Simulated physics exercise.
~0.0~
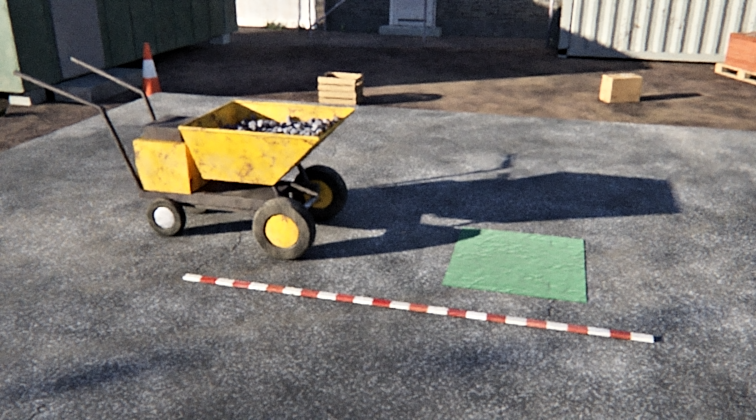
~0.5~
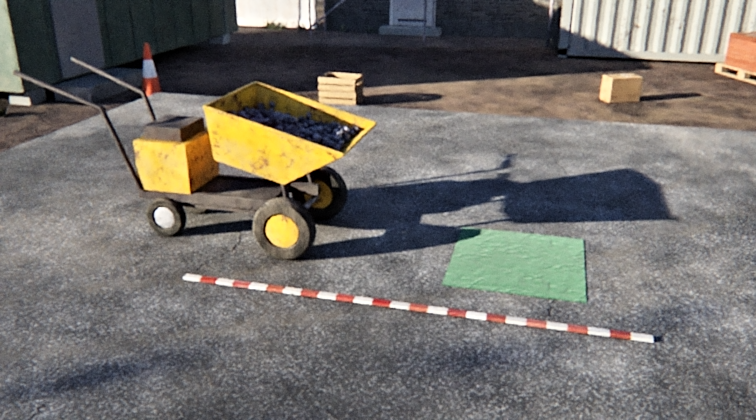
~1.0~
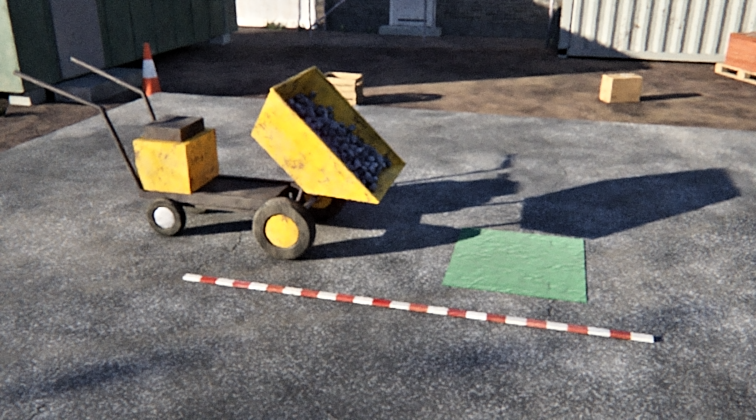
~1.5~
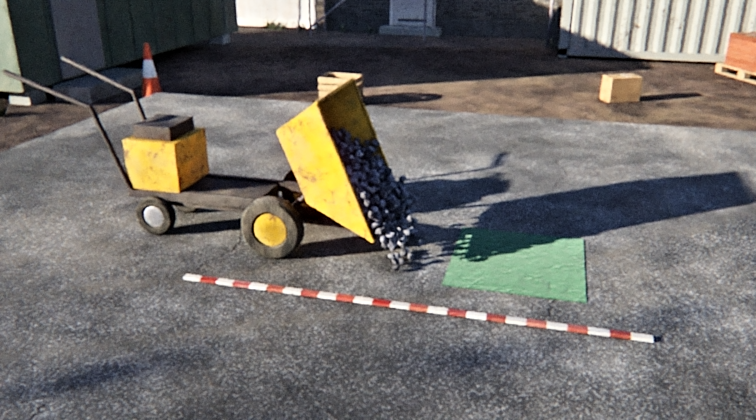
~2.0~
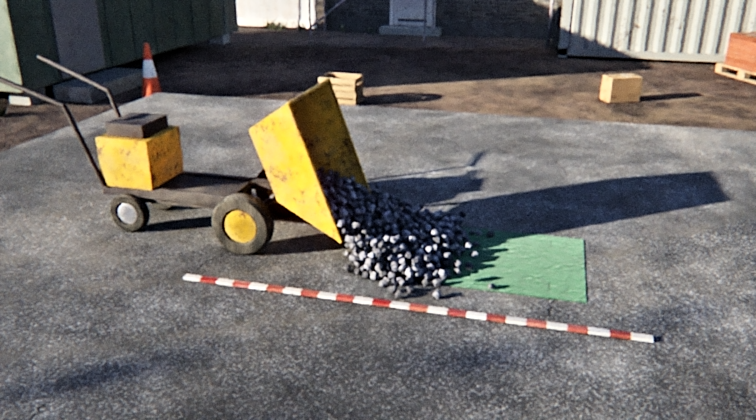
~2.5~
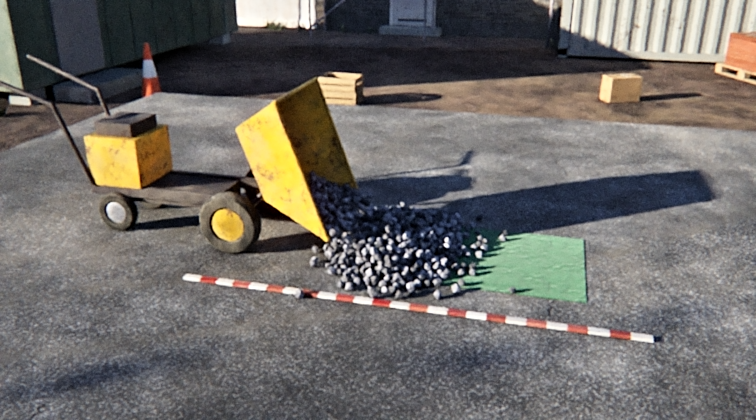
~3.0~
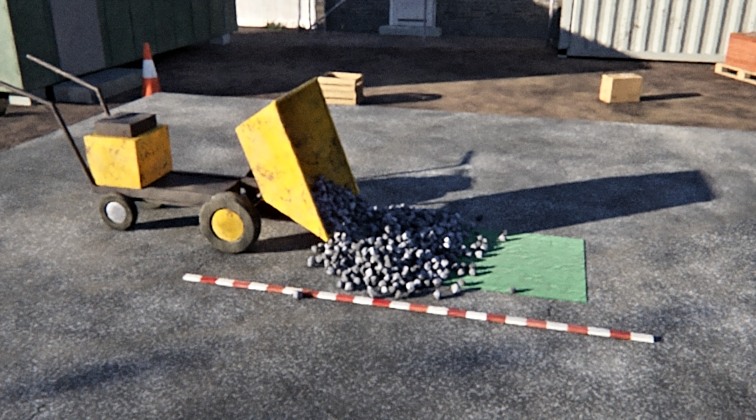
In the video, a yellow motor barrow tips its skip of grey stones steeply to the right and rolls back left as they spill out, leaving a heap on the asphalt behind a striped staff, mostly short of a green sheet, with the skip still raised and some stones near its lip.
